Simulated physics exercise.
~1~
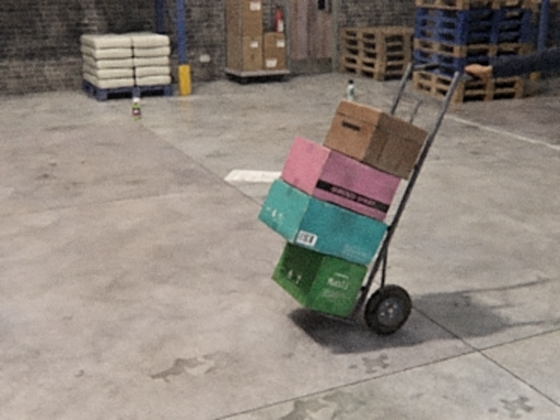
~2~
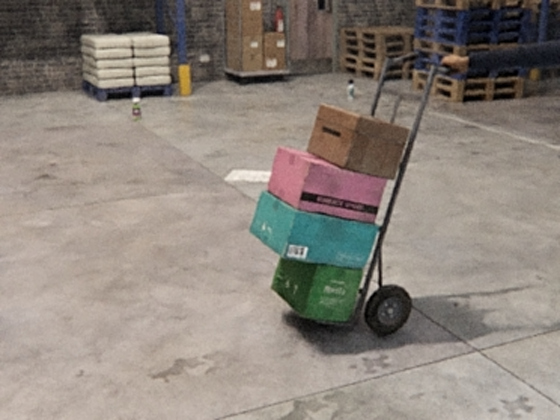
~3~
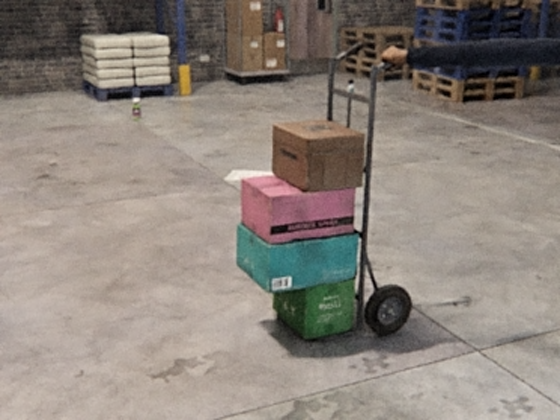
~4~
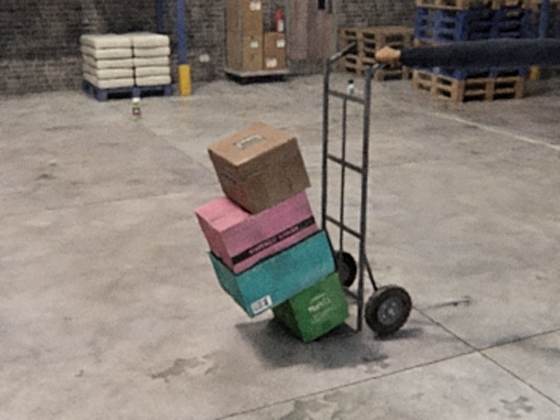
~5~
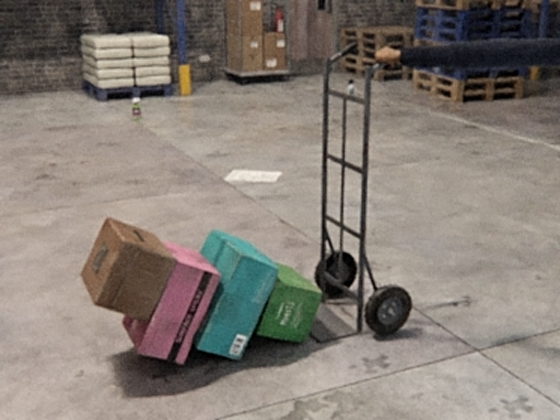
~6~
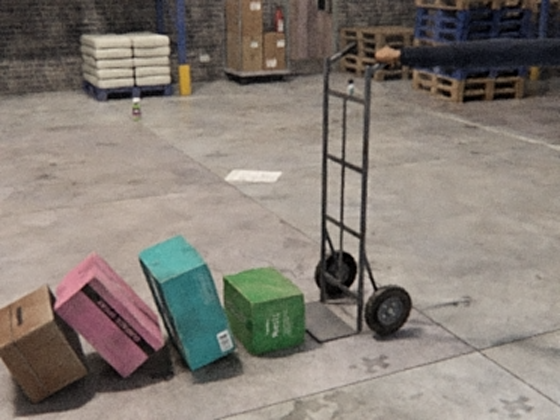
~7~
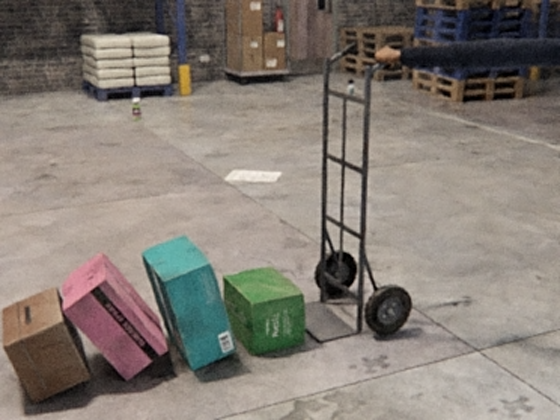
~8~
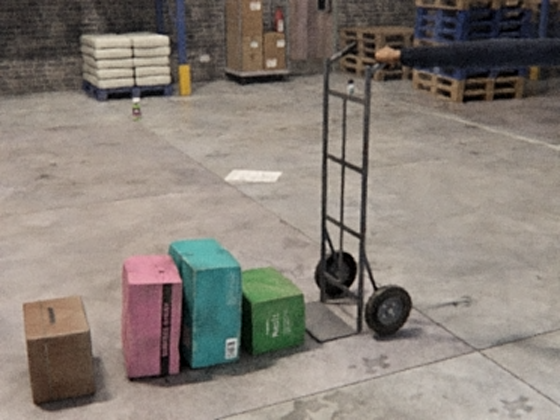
In a warehouse, an arm tips a hand truck upright and its four boxes topple left onto the floor.
